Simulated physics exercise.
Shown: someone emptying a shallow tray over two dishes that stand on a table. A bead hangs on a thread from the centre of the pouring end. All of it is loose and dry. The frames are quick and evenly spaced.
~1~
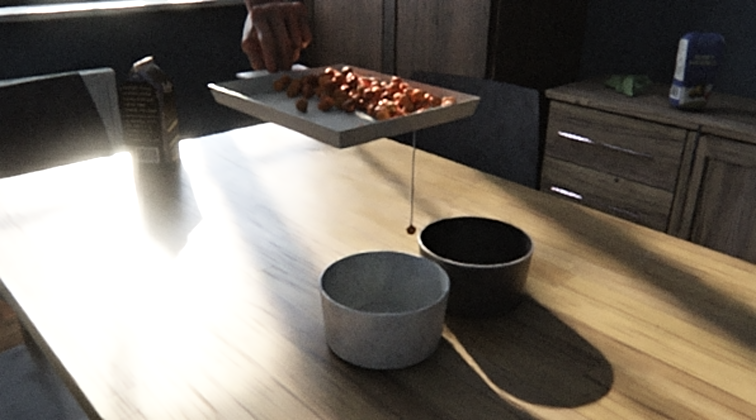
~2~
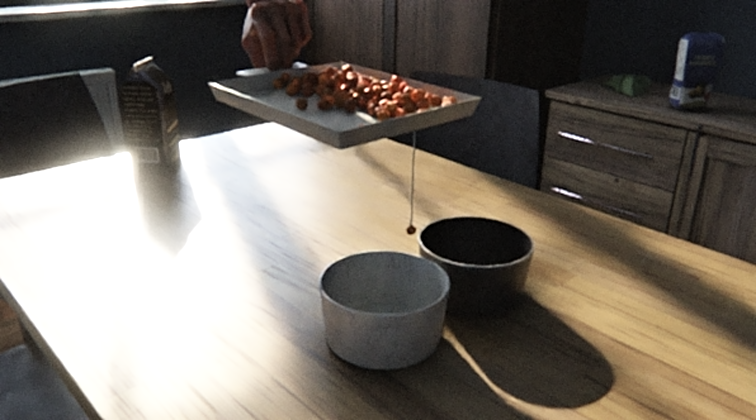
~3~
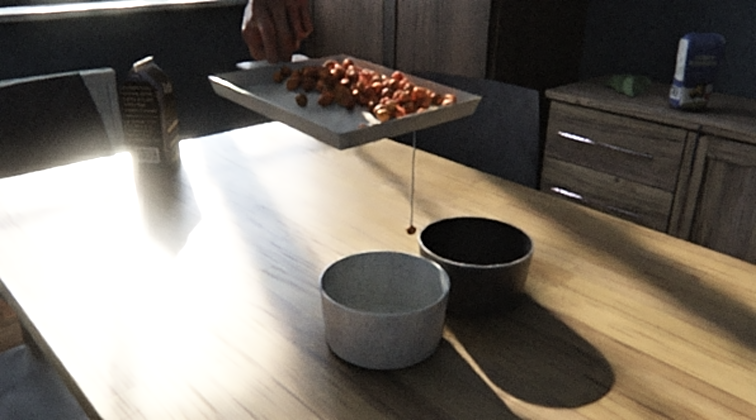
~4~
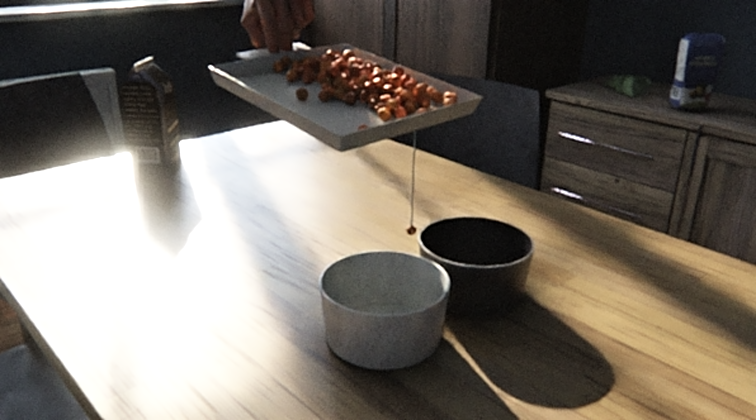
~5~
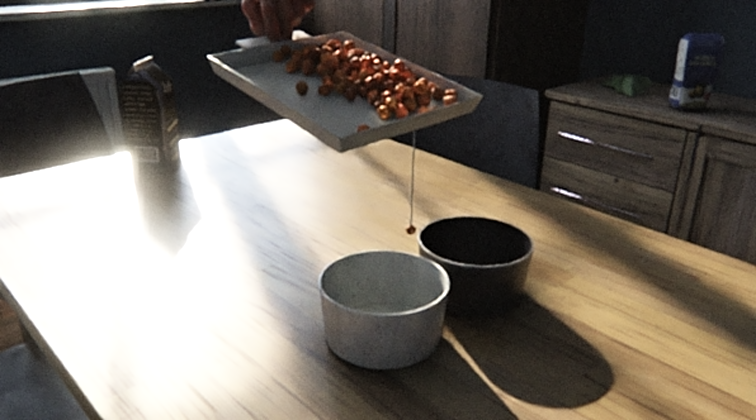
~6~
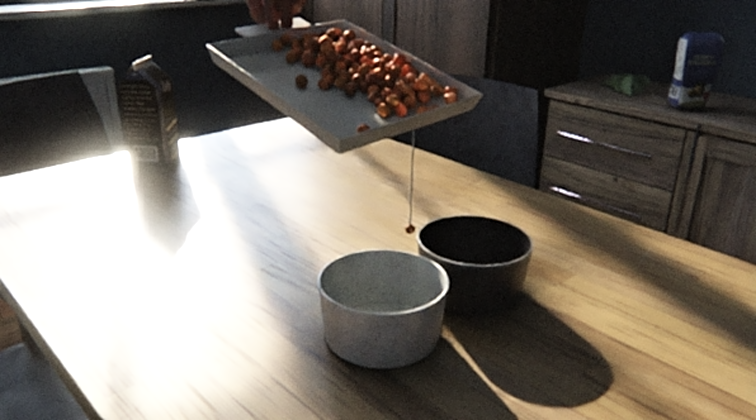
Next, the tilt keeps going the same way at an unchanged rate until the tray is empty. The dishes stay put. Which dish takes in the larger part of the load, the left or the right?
The left dish.
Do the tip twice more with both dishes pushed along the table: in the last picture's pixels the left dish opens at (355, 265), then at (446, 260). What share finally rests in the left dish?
You'd end up with around 40 per cent and then around 40 per cent.
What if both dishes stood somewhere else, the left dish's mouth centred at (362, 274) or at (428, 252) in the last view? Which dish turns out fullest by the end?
Results - the dish on the left side first, the dish on the left side second.
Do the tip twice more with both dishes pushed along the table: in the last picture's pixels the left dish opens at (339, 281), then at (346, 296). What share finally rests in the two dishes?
About 60 in a hundred, then about 80 in a hundred.
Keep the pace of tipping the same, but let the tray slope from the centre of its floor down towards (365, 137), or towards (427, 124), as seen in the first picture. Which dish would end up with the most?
The first tilt favours the dish to the left, the second the dish to the right.
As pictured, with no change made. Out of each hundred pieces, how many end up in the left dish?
Result: Some 60 % of the load.
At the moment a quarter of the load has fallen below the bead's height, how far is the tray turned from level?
Around 105° at that moment.
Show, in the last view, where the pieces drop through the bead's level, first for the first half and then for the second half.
Early half (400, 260), late half (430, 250).
Soon, tray tipped steeply; nearly all on the tray; a stray few in the left dish; a stray few in the right dish; a stray few outside both; a stray few in the air.
A while on, tray tipped past a quarter turn; about two thirds on the tray; a small part in the left dish; a stray few in the right dish; a stray few outside both; about a quarter in the air.
Towards the end, tray tipped past a quarter turn; about two thirds in the left dish; a small part in the right dish; about a quarter outside both.
Finally, tray tipped past a quarter turn; about two thirds in the left dish; a small part in the right dish; about a quarter outside both.
